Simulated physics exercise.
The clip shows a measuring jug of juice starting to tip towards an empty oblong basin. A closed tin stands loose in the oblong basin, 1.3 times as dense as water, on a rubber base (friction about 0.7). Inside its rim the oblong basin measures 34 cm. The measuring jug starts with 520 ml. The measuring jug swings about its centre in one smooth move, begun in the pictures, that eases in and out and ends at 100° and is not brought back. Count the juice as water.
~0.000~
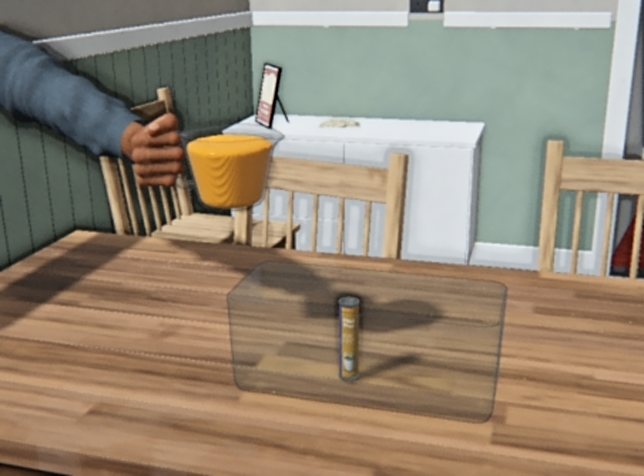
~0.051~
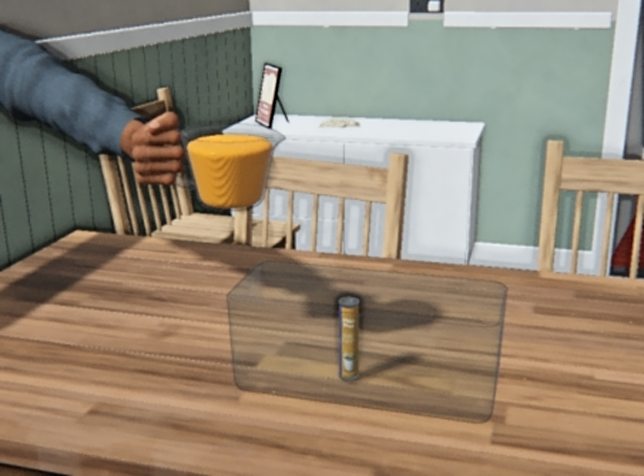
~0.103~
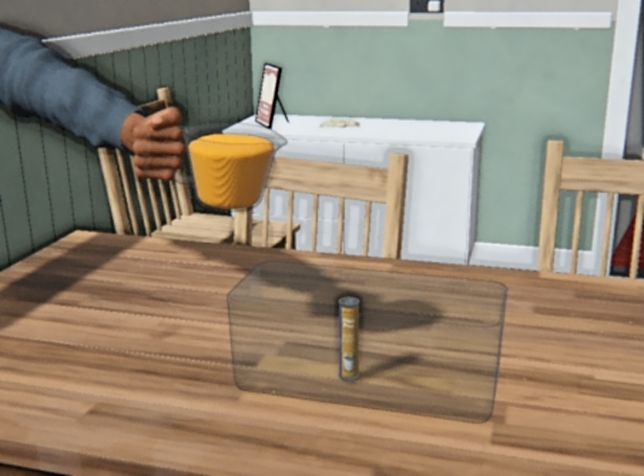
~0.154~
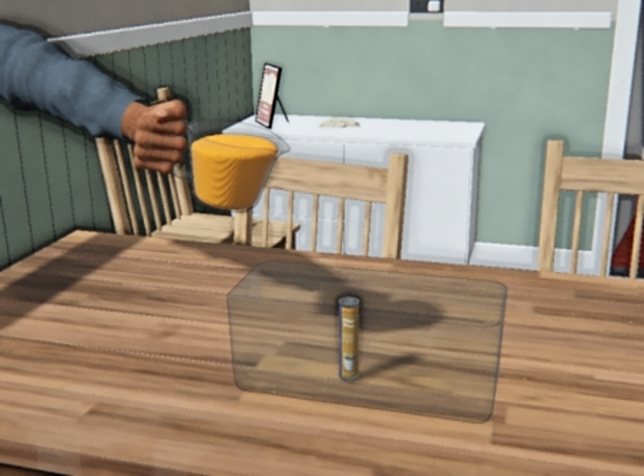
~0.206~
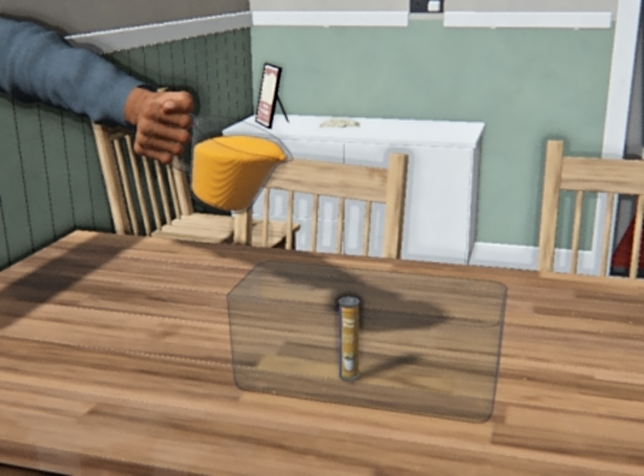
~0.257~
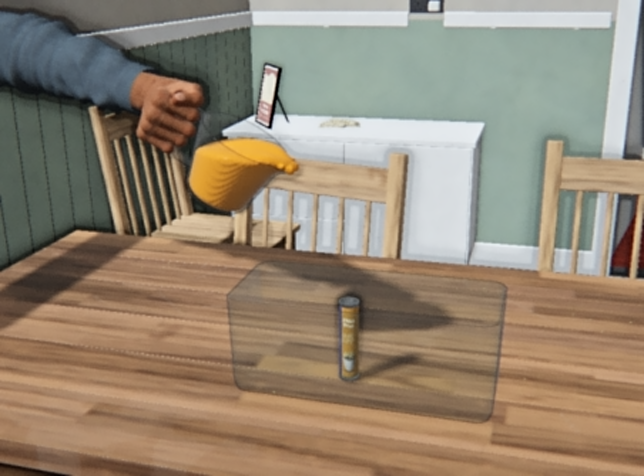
A measuring jug of orange juice, beside a closed hand at the left, hangs level at first, then tilts smoothly to the right above a wooden table, where a small closed tin stands upright in a clear oblong basin.
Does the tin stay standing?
The tin goes over.
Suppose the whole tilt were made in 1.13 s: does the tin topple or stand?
Then it falls.
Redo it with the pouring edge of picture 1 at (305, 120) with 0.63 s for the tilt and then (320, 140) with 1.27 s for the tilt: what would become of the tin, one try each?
First it falls; then it keeps standing.
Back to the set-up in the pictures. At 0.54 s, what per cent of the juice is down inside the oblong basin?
Near 28 in a hundred.
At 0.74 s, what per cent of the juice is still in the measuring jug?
Some 5 per cent.
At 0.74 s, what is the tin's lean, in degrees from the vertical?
Near 35° from upright.
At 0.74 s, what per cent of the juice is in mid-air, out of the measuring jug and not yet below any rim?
Near 10 in a hundred.
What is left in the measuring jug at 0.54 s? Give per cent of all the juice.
About 40 per cent.
After 0.54 s the tilt is 88° and 39 per cent is still to pour; the tin stands where it began.
After 0.74 s the tilt is 100° and 5 per cent is still to pour; the tin leans 35°.
After 0.96 s the tilt is 100° and 0 per cent is still to pour; the tin lies on its side.
After 1.19 s the tilt is 100° and 0 per cent is still to pour; the tin lies on its side.
In the end the tin lies on its side.
